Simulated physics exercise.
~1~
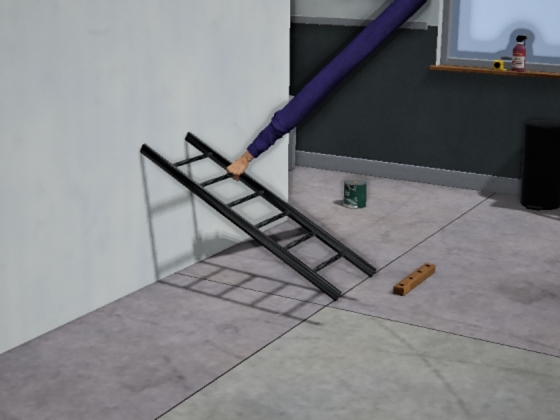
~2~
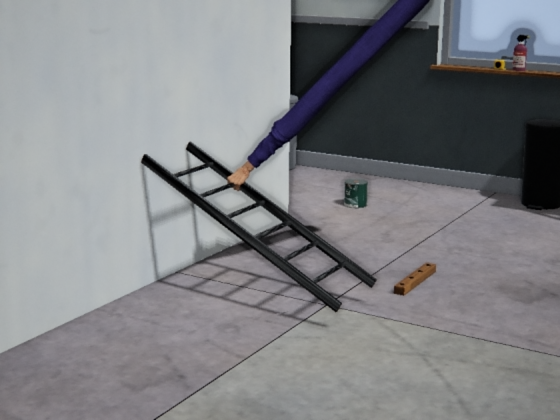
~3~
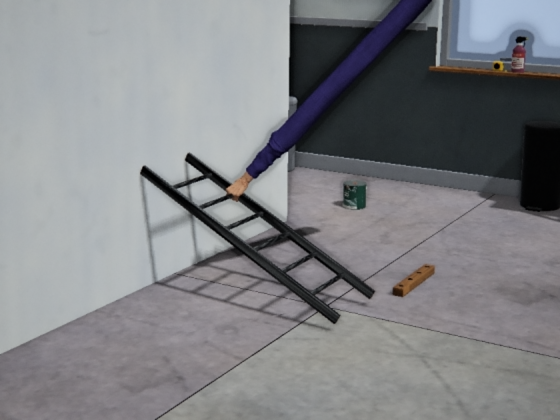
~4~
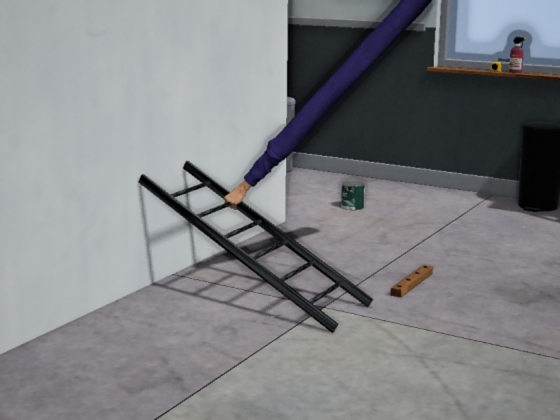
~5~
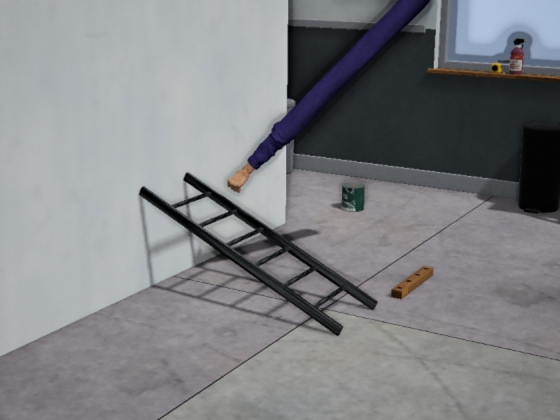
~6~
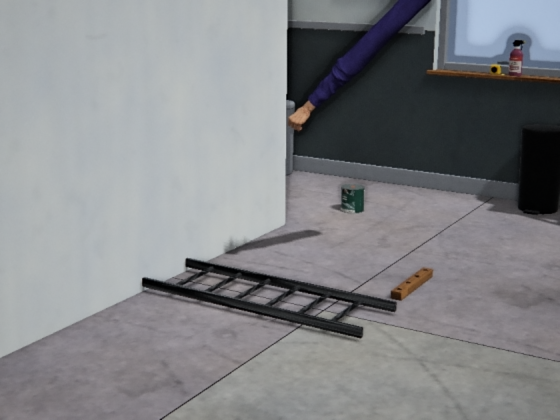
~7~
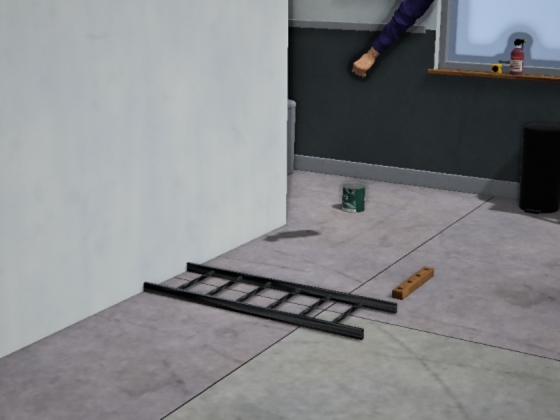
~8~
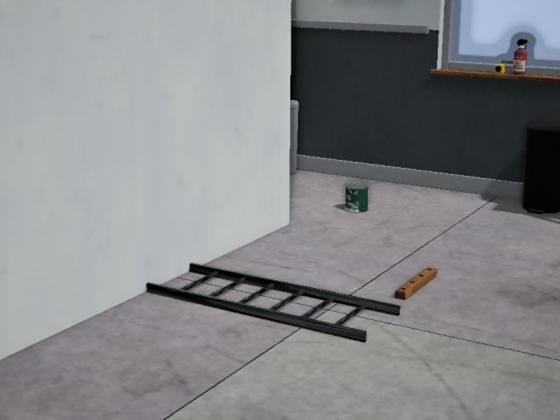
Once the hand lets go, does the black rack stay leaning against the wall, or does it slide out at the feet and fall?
The black rack does not stay up. Its feet slide out and it drops down the wall, ending flat on the floor.
